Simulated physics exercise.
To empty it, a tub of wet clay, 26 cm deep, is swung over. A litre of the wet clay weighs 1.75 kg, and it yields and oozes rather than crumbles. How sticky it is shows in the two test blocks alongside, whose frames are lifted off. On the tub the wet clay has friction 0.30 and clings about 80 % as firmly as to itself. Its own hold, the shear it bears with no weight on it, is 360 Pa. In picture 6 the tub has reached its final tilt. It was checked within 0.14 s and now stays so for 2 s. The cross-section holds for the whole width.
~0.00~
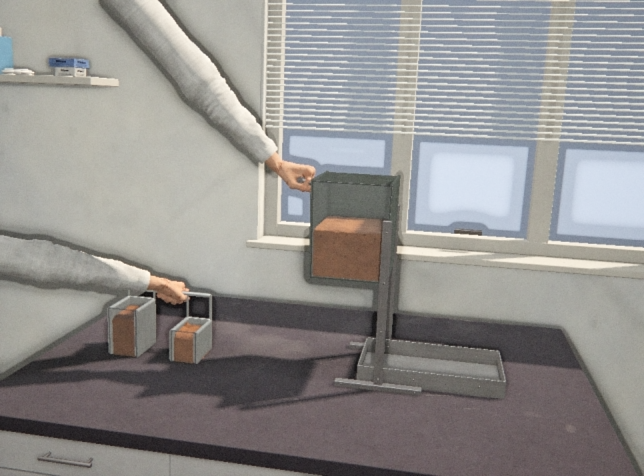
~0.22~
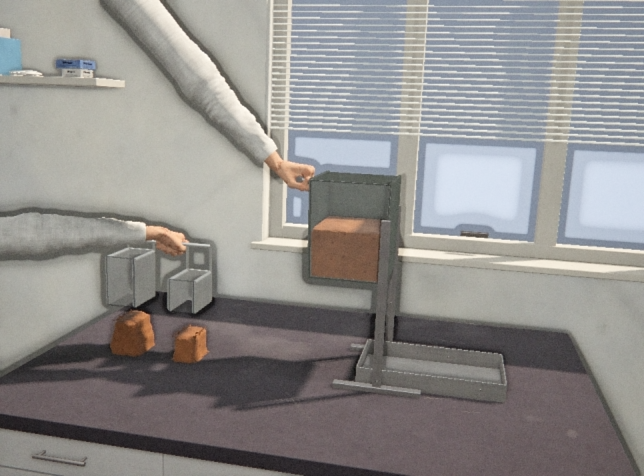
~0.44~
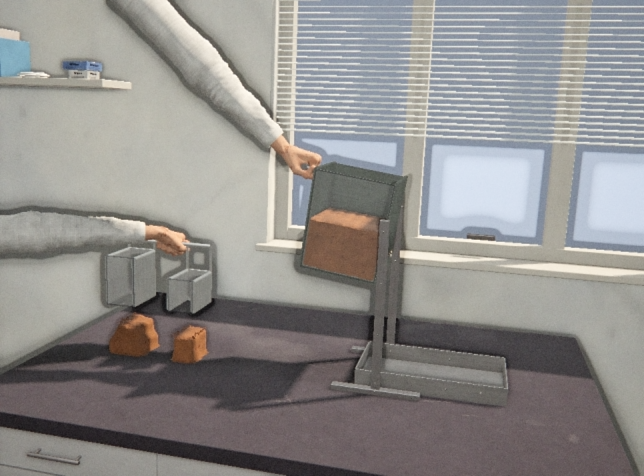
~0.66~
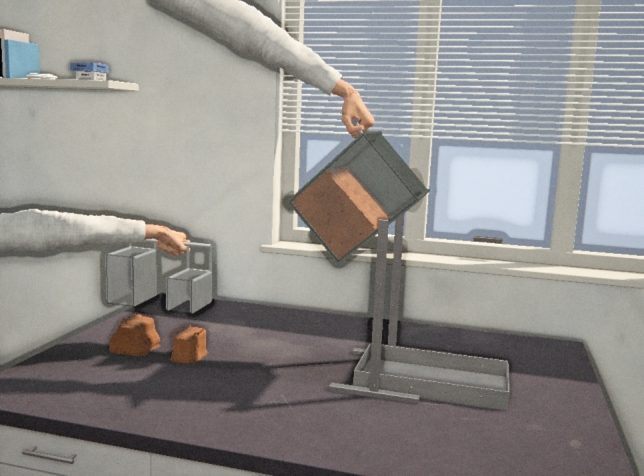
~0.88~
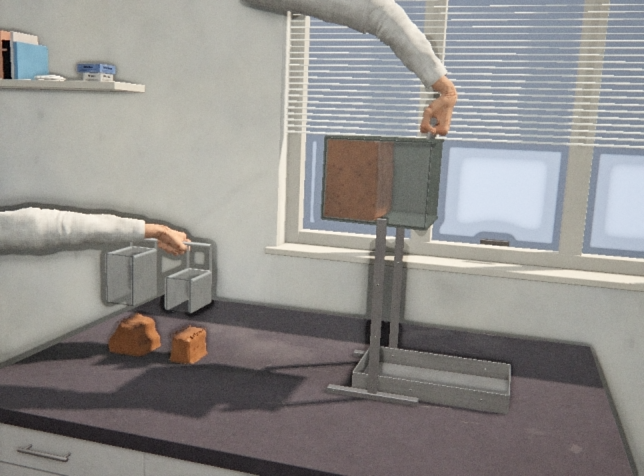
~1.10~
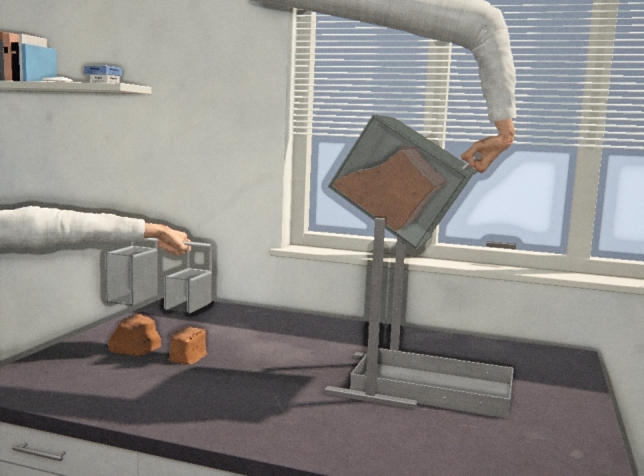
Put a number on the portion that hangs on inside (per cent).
Close to 9 per cent.
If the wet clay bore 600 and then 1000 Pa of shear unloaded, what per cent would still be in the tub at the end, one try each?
In that order: 8 %, 12 %.
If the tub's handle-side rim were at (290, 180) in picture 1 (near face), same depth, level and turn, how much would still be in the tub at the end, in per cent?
Then about 0 %.
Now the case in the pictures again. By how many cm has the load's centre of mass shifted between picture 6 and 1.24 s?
Roughly 13 cm.
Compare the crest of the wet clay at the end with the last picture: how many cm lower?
About 11 cm.
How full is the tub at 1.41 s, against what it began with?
Near 25 %.
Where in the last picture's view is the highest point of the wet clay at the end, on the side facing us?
Around (355, 192).
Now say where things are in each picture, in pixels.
In the first frame, handle-side rim at (314, 181), tilt 0 degrees; crest of the wet clay at (331, 230); block heights 12 cm, 8.0 cm (left to right).
In the second frame, handle-side rim at (313, 180), tilt 0 degrees; crest of the wet clay at (329, 230); block heights 10 cm, 7.9 cm (left to right).
In the third frame, handle-side rim at (318, 169), tilt 8 degrees; crest of the wet clay at (315, 220); block heights 9.4 cm, 7.9 cm (left to right).
In the fourth frame, handle-side rim at (365, 135), tilt 47 degrees; crest of the wet clay at (327, 173); block heights 9.2 cm, 7.8 cm (left to right).
In the fifth frame, handle-side rim at (432, 144), tilt 91 degrees; crest of the wet clay at (331, 140); block heights 9.0 cm, 7.8 cm (left to right).
In the sixth frame, handle-side rim at (465, 178), tilt 120 degrees; crest of the wet clay at (399, 151); block heights 9.0 cm, 7.8 cm (left to right).
After 1.24 s, the tub is at 121 degrees and holds 55 %.
After 1.41 s, the tub is at 121 degrees and holds 24 %.
After 1.58 s, the tub is at 121 degrees and holds 9 %.
After 1.75 s, the tub is at 121 degrees and holds 9 %.
After 3.10 s, the tub is at 121 degrees and holds 9 %.
